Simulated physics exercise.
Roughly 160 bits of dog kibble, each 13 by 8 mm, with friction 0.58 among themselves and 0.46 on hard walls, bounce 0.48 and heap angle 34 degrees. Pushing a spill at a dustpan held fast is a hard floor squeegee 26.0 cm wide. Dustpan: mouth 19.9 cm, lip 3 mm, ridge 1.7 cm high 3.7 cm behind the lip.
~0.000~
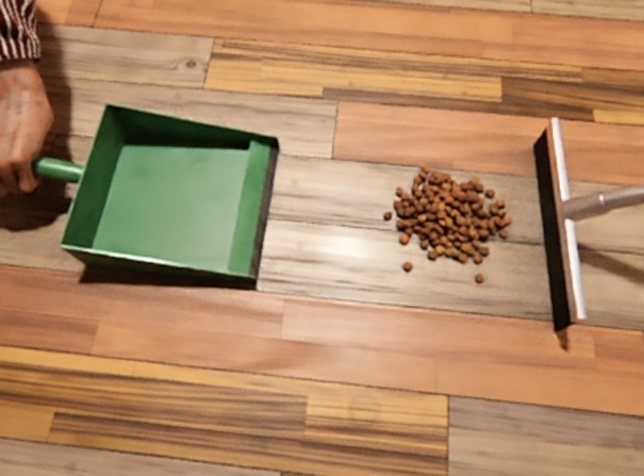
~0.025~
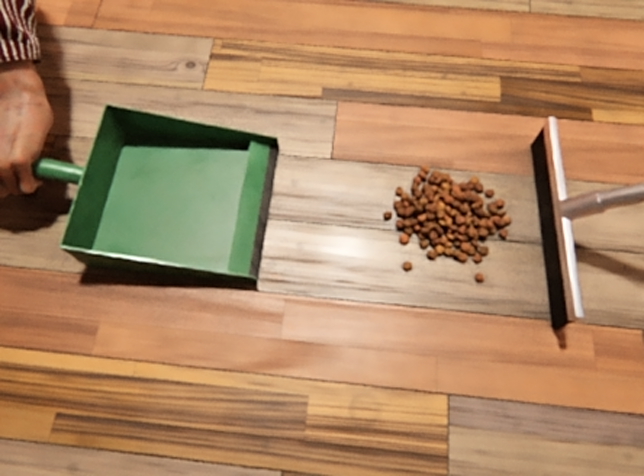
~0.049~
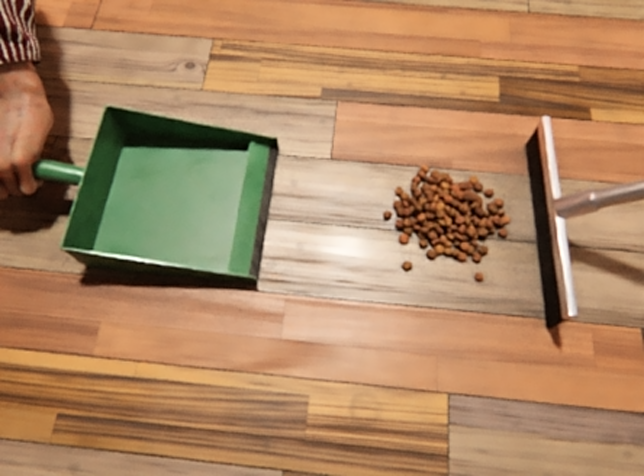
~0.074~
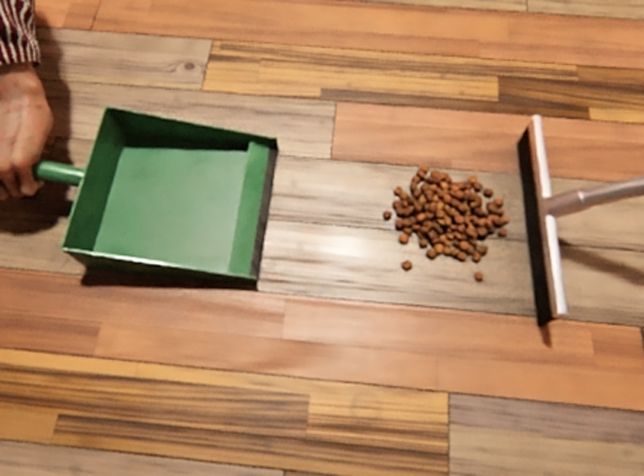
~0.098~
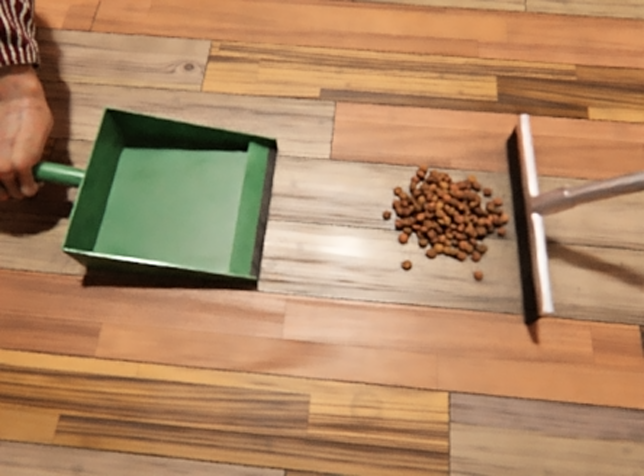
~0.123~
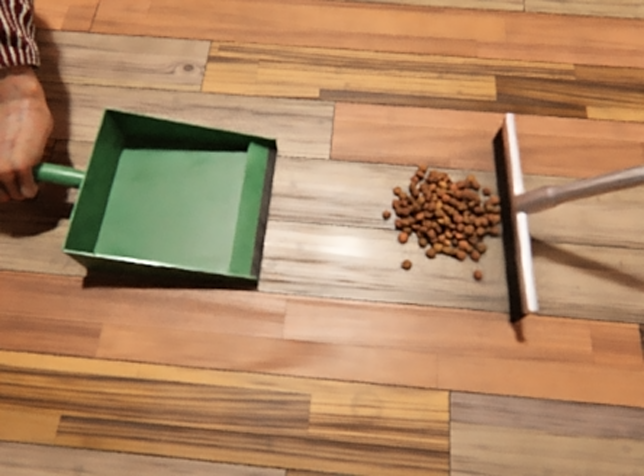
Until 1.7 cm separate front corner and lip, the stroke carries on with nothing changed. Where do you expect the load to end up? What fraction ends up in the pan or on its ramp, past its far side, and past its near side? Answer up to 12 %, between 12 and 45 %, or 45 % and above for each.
In the pan or on its ramp: 45 % or more; past the pan's far side: Up to 12 %; past the pan's near side: Up to 12 %.
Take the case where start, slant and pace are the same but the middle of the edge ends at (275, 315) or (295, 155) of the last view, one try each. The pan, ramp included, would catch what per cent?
Roughly 25 per cent for the first try and 30 per cent for the second.
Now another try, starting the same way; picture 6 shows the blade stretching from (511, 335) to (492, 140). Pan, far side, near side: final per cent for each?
Pan: 30, far side: 5, near side: 30.
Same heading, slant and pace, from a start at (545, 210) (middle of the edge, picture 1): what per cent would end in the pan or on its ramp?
Some 45 per cent.
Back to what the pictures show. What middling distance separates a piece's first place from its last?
That distance is close to 26 cm.
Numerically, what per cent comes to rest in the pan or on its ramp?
Roughly 50 per cent.
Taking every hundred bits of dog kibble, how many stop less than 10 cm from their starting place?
Around 0 per cent, give or take.
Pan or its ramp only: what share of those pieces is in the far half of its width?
Something like 60 per cent of the catch.
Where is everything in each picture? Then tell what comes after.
Blade from (577, 318) to (551, 126), moved 0.0 cm, 0 of the pieces shifted so far; middle of the pieces at (449, 211); pan at (173, 202), in the first picture.
Blade from (575, 317) to (549, 125), moved 0.2 cm, 0 of the pieces shifted so far; middle of the pieces at (448, 210), in the second picture.
Blade from (568, 315) to (543, 124), moved 0.8 cm, 0 of the pieces shifted so far; middle of the pieces at (448, 210), in the third picture.
Blade from (558, 313) to (533, 123), moved 1.9 cm, 0 of the pieces shifted so far; middle of the pieces at (447, 209), in the fourth picture.
Blade from (545, 311) to (521, 122), moved 3.3 cm, 0 of the pieces shifted so far; middle of the pieces at (447, 209), in the fifth picture.
Blade from (529, 309) to (507, 121), moved 5.0 cm, 10 of the pieces shifted so far; middle of the pieces at (446, 209); pan at (173, 205). The blade's pace is about 0.69 m/s, in the sixth picture.
Then, at 0.33 s, middle of the blade 17 cm from the lip; 0 % over the lip, far side 0 %, near side 0 %.
After 0.48 s, middle of the blade 7 cm from the lip; 0 % over the lip, far side 5 %, near side 5 %.
After 0.74 s, middle of the blade 2 cm from the lip; 50 % over the lip, far side 5 %, near side 5 %.
By 1.3 s all is still; pan 50 %, far side 5 %, near side 5 %, in front of the lip or behind the blade 40 %.
